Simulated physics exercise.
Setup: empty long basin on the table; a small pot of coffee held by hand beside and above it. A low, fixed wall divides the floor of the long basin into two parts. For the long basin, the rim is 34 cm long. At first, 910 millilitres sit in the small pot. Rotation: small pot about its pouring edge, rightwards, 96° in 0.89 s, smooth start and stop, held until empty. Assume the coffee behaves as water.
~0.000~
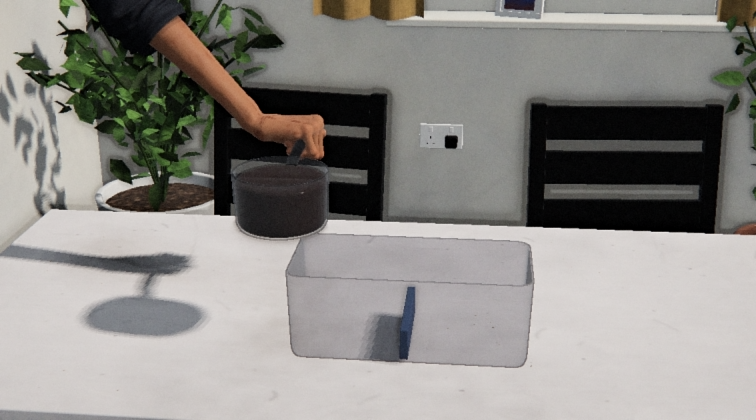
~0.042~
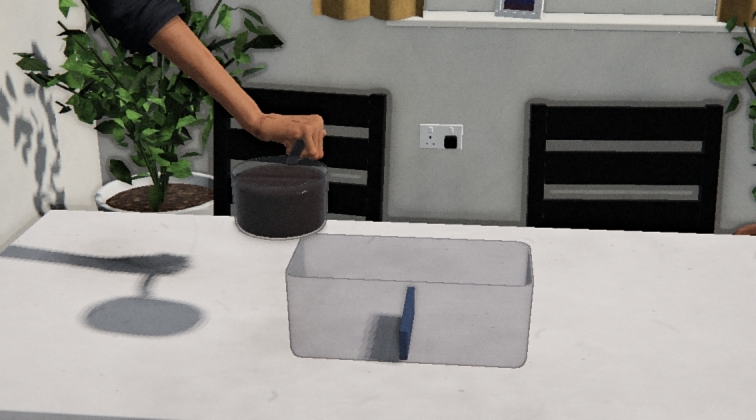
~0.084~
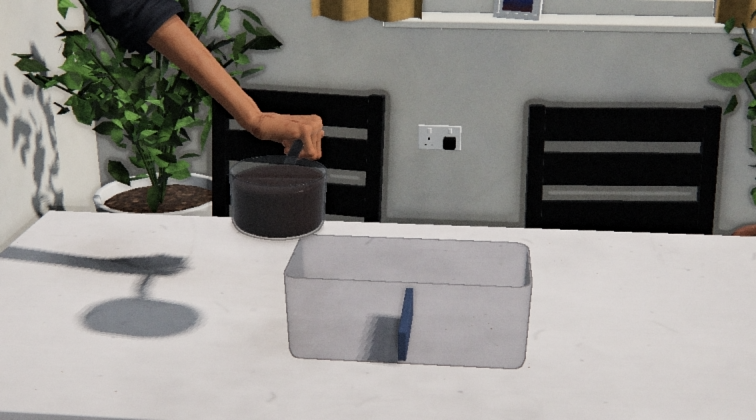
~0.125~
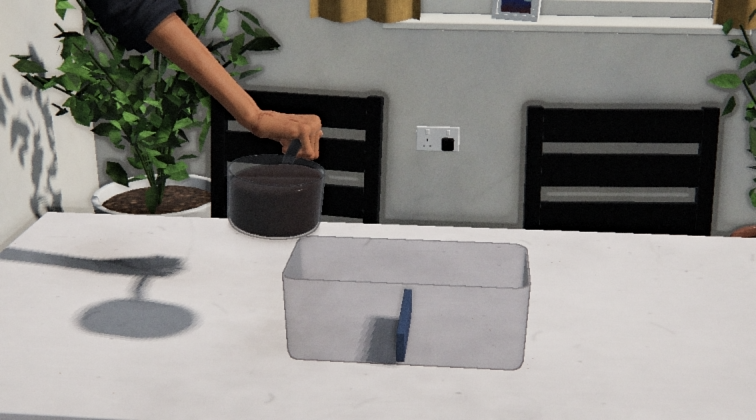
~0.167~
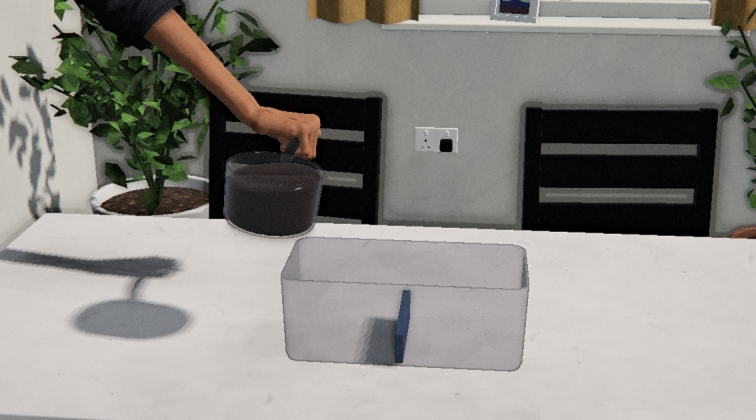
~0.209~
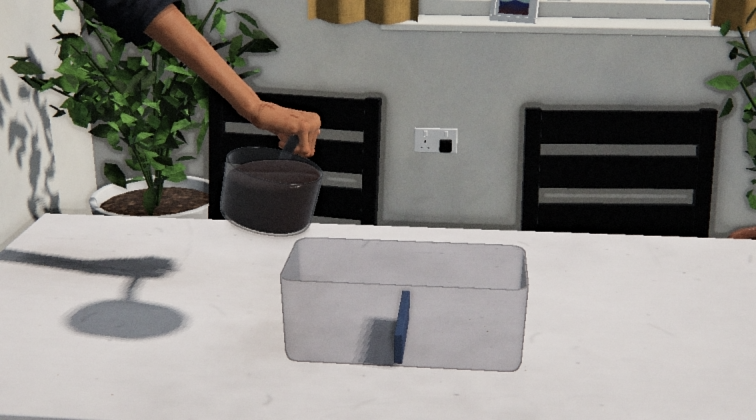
The clip opens on a hand holding a small clear pot of dark coffee level above a white table, left of an empty, see-through long basin with a blue wall inside. The pot stays almost still at first, then slowly tilts a little to the right, toward the basin.
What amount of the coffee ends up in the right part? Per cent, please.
61 %.
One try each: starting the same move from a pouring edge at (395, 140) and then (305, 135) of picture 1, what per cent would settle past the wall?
Try 1: 85 %; try 2: 40 %.
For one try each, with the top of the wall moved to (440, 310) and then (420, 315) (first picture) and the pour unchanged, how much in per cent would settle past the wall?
The first try gives 10 percent and the second 35 percent.
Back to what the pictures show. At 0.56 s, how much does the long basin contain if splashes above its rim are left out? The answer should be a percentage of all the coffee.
The basin holds roughly 4 in a hundred parts at that moment.
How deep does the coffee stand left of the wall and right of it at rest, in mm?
Left 14 mm, right 22 mm.
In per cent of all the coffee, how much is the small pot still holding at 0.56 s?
Fraction remaining: Approx. 68 per cent.
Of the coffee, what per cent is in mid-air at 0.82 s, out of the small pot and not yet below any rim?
Near 28 per cent, I'd say.
By 0.56 s the tilt is 67° and 68 per cent is still to pour, 4 is left of the wall and 0 right of it.
By 0.82 s the tilt is 95° and 16 per cent is still to pour, 18 is left of the wall and 37 right of it.
By 1.10 s the tilt is 96° and 3 per cent is still to pour, 32 is left of the wall and 60 right of it.
By 1.39 s the tilt is 96° and 1 per cent is still to pour, 37 is left of the wall and 60 right of it.
At rest 38 per cent lies left of the wall, 61 right of it and 1 outside.
